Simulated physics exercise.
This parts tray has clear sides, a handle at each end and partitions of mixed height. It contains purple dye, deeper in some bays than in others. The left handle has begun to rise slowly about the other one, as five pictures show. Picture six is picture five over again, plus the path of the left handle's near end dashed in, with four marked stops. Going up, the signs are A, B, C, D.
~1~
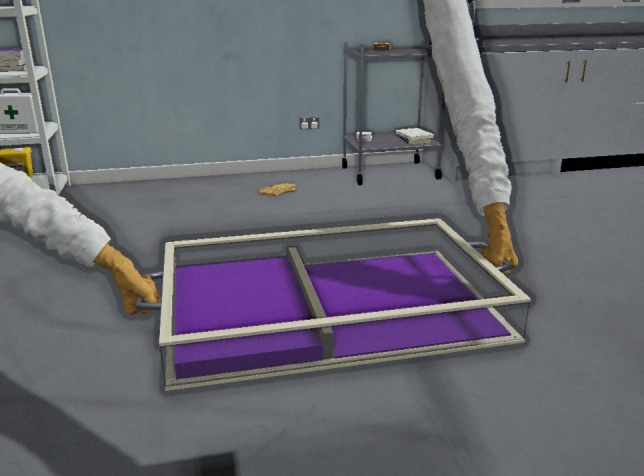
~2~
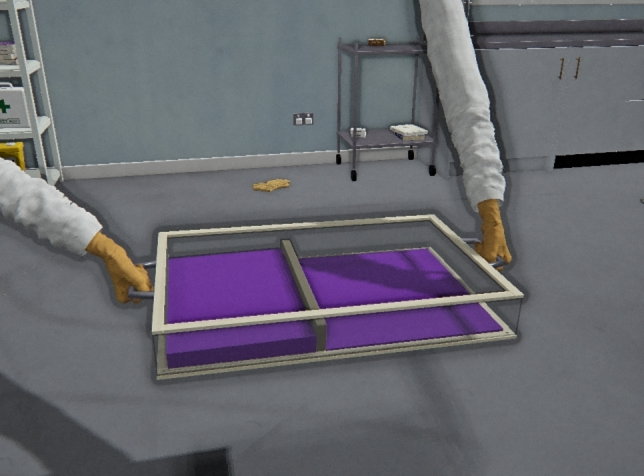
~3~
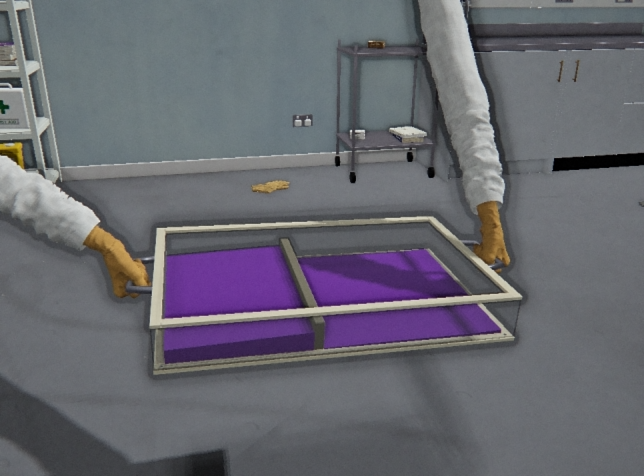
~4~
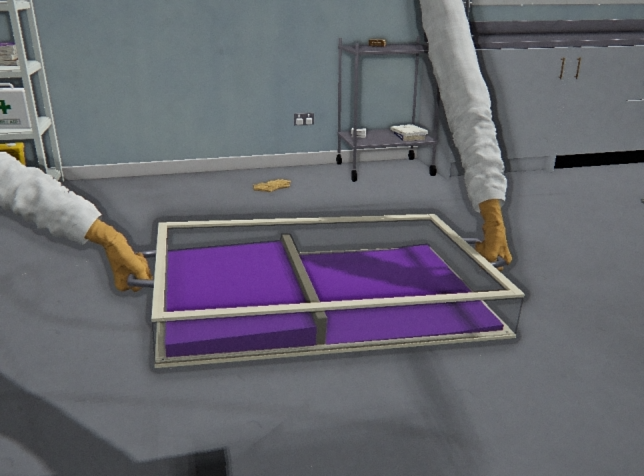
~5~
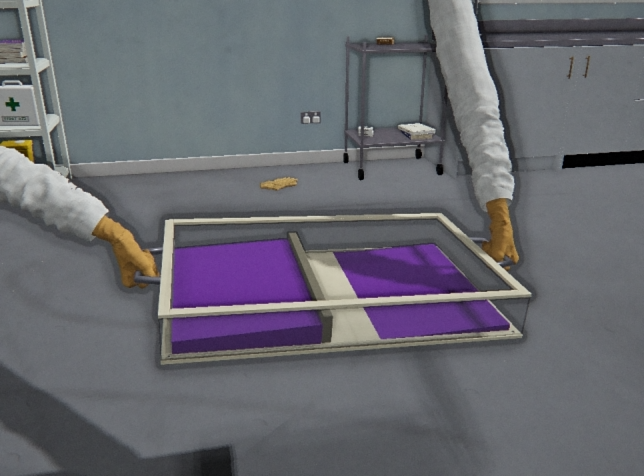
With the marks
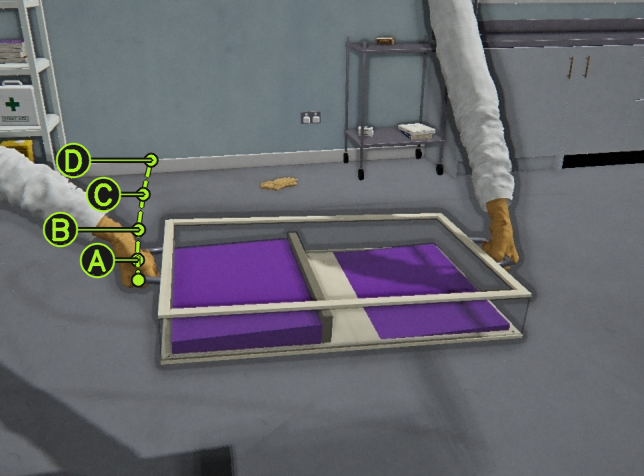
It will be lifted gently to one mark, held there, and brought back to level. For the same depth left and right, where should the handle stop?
Mark D does it best.
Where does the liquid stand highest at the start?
The left bay.
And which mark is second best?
Here it is mark C.
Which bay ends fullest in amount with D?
It is the right one.
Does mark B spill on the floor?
No.
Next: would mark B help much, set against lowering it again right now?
No, it changes little.
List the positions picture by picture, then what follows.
In the first frame, the tray is level; deepest in the left bay, at (243, 301), shallowest in the right; left handle at (141, 292).
In the second frame, tipped about 1° down to the right; no wall is crossed; left handle at (134, 281).
In the third frame, tipped about 2° down to the right; no wall is crossed; left handle at (132, 275).
In the fourth frame, tipped about 3° down to the right; no wall is crossed; left handle at (133, 269).
In the fifth frame, tipped about 3° down to the right; deepest in the left bay, at (242, 282), shallowest in the right; left handle at (140, 266).
In lime, A at (137, 260); B at (138, 229); C at (143, 194); D at (151, 160).
If A is chosen, the left end bay stands much deeper than the other; nothing spills.
If B is chosen, the left end bay stands much deeper than the other; nothing spills.
If C is chosen, the left end bay stands a little deeper than the other; nothing spills.
If D is chosen, the two end bays stand about equally deep; nothing spills.
